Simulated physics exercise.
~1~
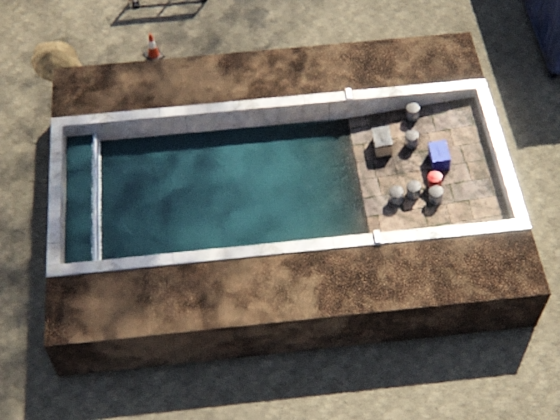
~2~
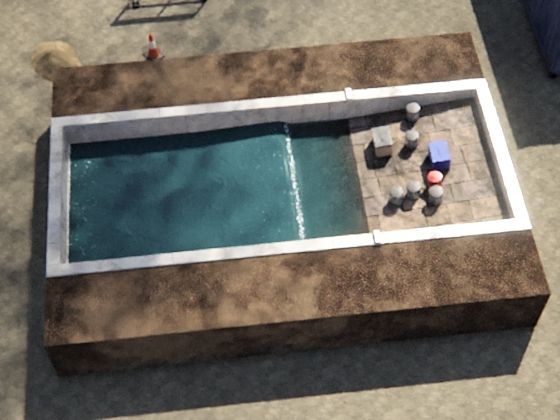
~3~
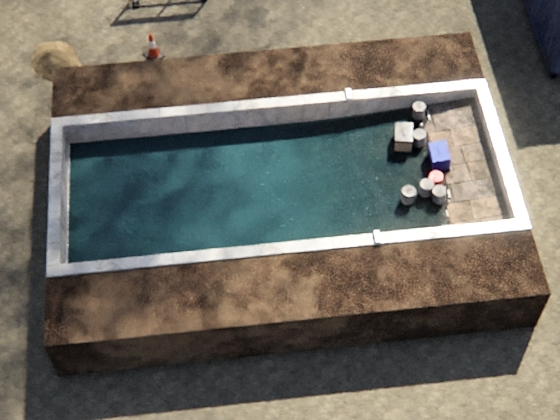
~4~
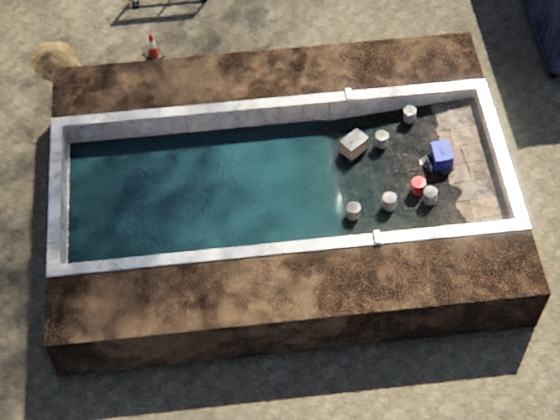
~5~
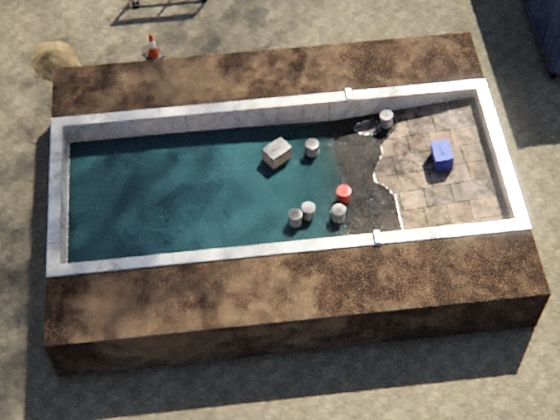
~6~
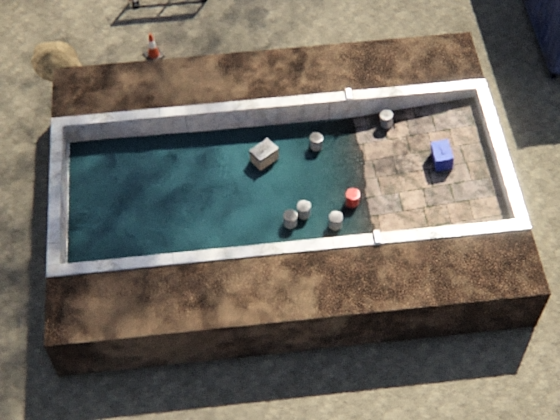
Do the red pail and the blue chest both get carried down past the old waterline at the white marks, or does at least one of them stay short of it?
At least one stays short. The red pail gets past the old waterline, but the blue chest stays short of it, up on the paving.
